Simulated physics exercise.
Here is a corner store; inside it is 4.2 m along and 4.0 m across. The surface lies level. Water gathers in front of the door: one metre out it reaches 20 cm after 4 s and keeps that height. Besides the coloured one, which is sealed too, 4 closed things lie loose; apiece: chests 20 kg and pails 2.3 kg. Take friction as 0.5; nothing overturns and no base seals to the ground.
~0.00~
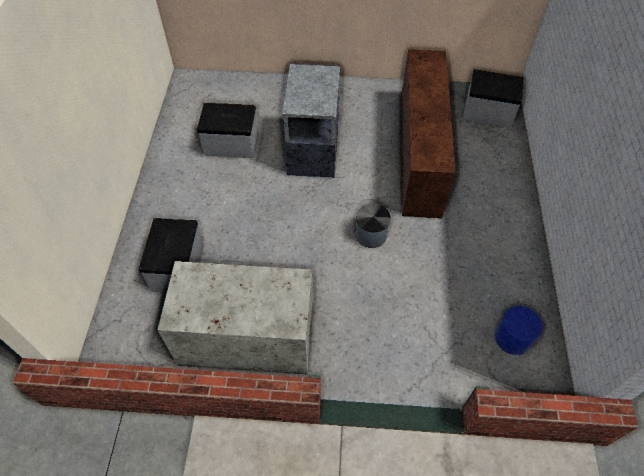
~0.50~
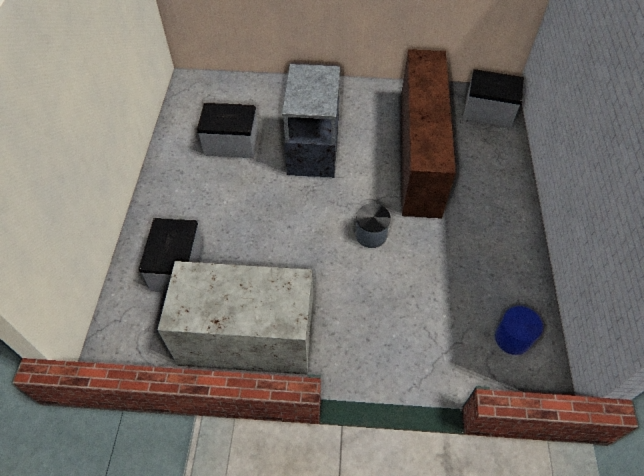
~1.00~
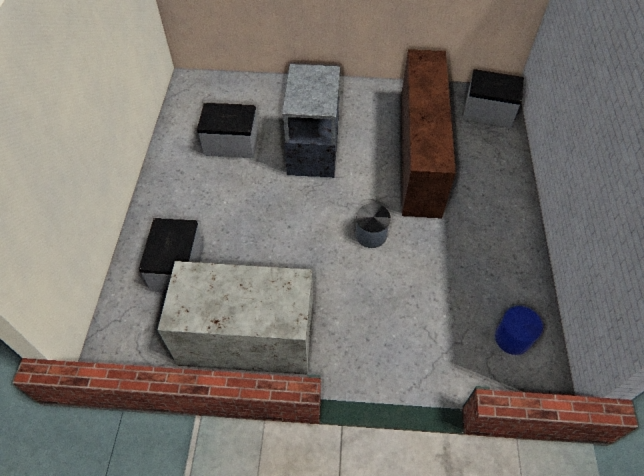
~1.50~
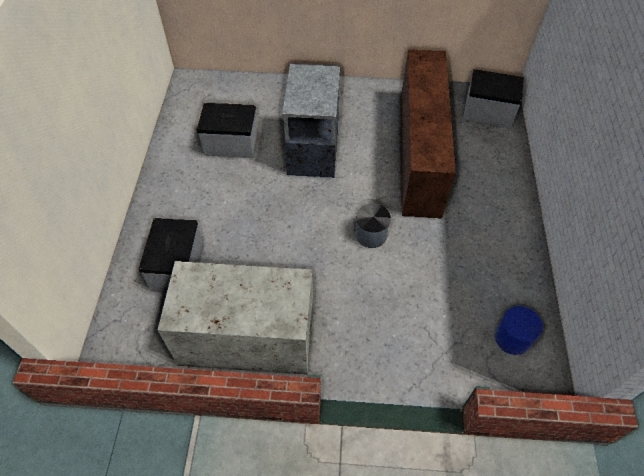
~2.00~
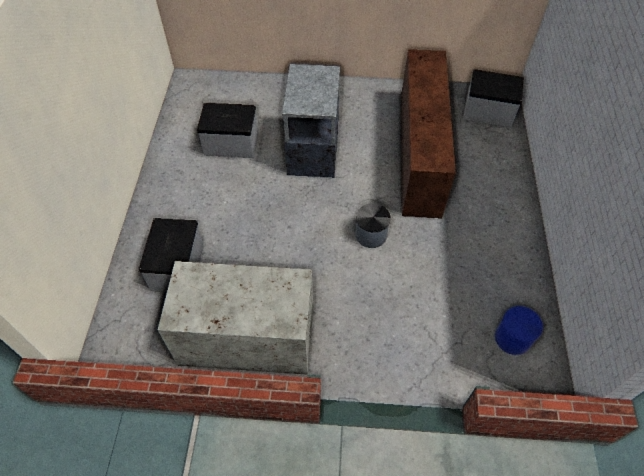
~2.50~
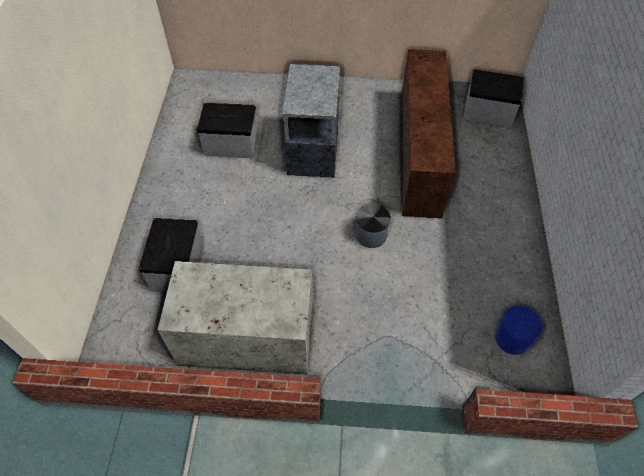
In a small walled room seen from above, a blue pail, dark-topped boxes and larger blocks stay still while water spreads over the paving outside, then a shallow patch creeps in through the gap in the low brick wall.
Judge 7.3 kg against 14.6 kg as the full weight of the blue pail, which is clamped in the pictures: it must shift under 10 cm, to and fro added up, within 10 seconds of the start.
Verdict: The lower weight is enough.
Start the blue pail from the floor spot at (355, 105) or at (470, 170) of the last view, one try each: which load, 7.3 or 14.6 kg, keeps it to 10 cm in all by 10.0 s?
In that order: It takes the larger; only the larger holds.
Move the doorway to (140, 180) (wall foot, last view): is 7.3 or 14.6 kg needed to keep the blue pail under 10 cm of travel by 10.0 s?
In that case only the larger load is enough.
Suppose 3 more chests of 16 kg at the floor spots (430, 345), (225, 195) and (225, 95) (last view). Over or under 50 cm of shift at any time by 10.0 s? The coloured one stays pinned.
In that order: Past it, under, less.
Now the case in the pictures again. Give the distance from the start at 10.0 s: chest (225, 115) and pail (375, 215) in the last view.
In turn: 0 cm, 200 cm.
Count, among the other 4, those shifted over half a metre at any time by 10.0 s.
That makes 1.
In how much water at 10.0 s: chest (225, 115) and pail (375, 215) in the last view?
Roughly 6 and 7 cm.
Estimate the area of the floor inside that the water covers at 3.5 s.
Some 2.5 m2.
After 3.5 s the blue pail would be 0 cm from its start with 7.3 kg and 0 cm from its start with 14.6 kg; 0 cm of water round it then.
After 4.5 s the blue pail would be 0 cm from its start with 7.3 kg and 0 cm from its start with 14.6 kg; 2 cm of water round it then.
After 7.0 s the blue pail would be 0 cm from its start with 7.3 kg and 0 cm from its start with 14.6 kg; 3 cm of water round it then.
After 10.0 s the blue pail would be 0 cm from its start with 7.3 kg and 0 cm from its start with 14.6 kg; 5 cm of water round it then.
